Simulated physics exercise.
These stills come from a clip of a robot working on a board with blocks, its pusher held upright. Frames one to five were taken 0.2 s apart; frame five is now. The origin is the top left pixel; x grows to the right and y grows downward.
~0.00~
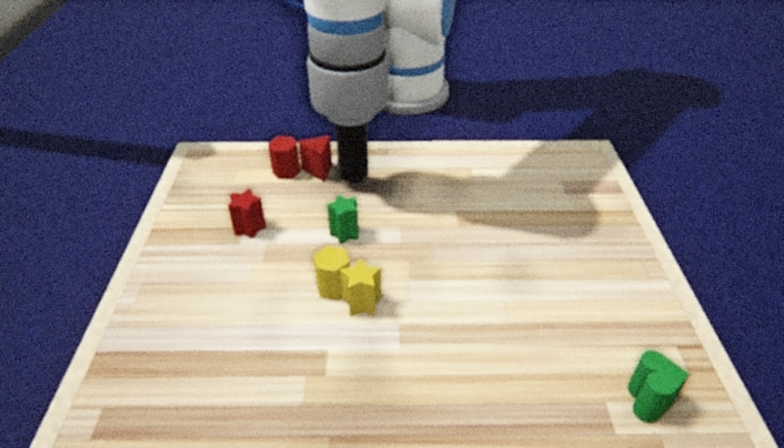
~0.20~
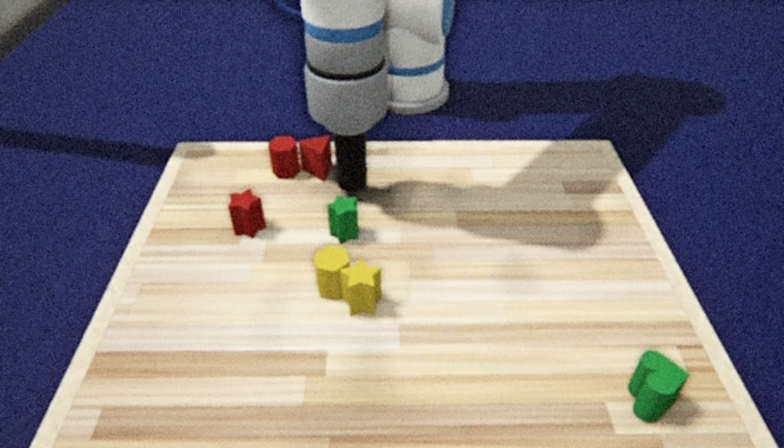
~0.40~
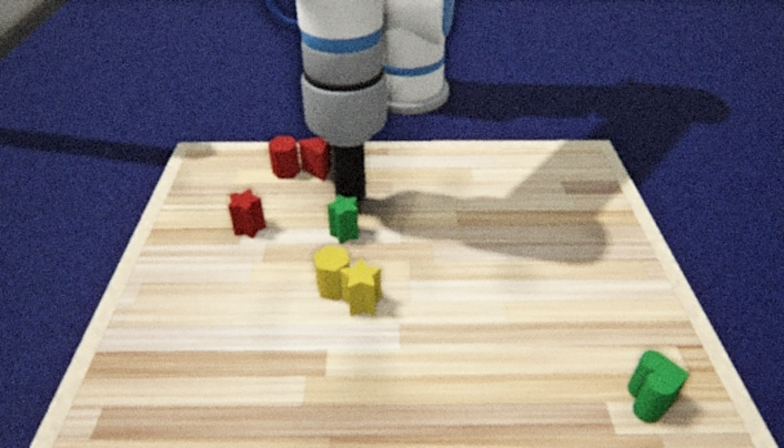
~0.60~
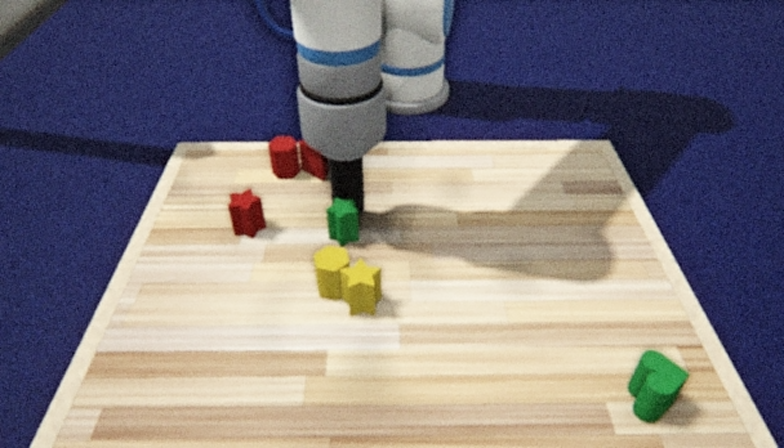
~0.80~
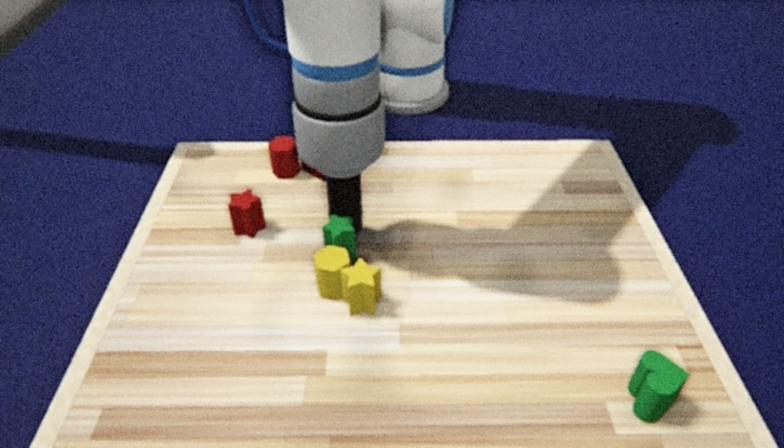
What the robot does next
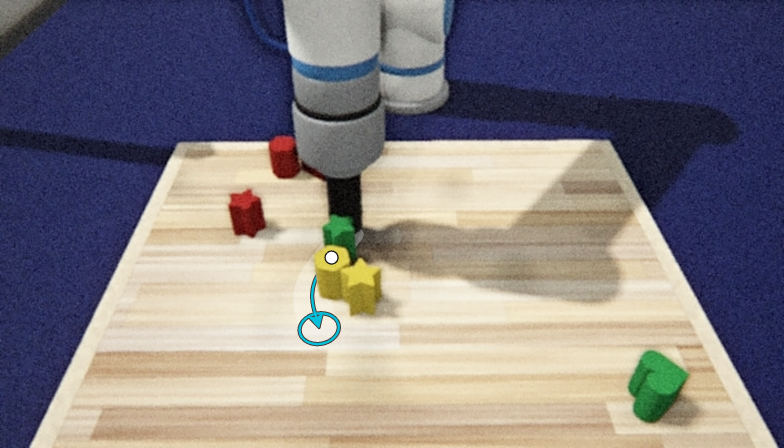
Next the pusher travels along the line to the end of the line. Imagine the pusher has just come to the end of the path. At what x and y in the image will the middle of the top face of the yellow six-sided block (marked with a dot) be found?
Around pixel (329, 327).
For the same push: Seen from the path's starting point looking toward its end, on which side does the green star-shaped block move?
Facing from start to end, it will go to the right.
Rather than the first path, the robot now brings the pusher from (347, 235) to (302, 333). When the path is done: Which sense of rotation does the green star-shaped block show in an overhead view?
It ends up turned clockwise.
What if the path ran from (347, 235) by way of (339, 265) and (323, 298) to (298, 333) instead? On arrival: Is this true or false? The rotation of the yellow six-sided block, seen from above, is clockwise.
The claim does not hold.
The drawn path runs from (347, 235) through (327, 262) and (312, 293) to (319, 328); the dot is on the yellow six-sided block.
On the path given first. One third of the way, pusher at (325, 253); yellow six-sided block at (324, 277), turned 35° anticlockwise; green star-shaped block at (319, 253); yellow star-shaped block at (362, 277), turned 30° anticlockwise.
Two thirds of the way, pusher at (311, 284); yellow six-sided block at (324, 306), turned 95° anticlockwise; green star-shaped block at (301, 287); yellow star-shaped block at (362, 277), turned 30° anticlockwise.
At the end, pusher at (318, 319); yellow six-sided block at (329, 327), turned 140° anticlockwise; green star-shaped block at (288, 318), turned 35° clockwise; yellow star-shaped block at (362, 277), turned 30° anticlockwise.
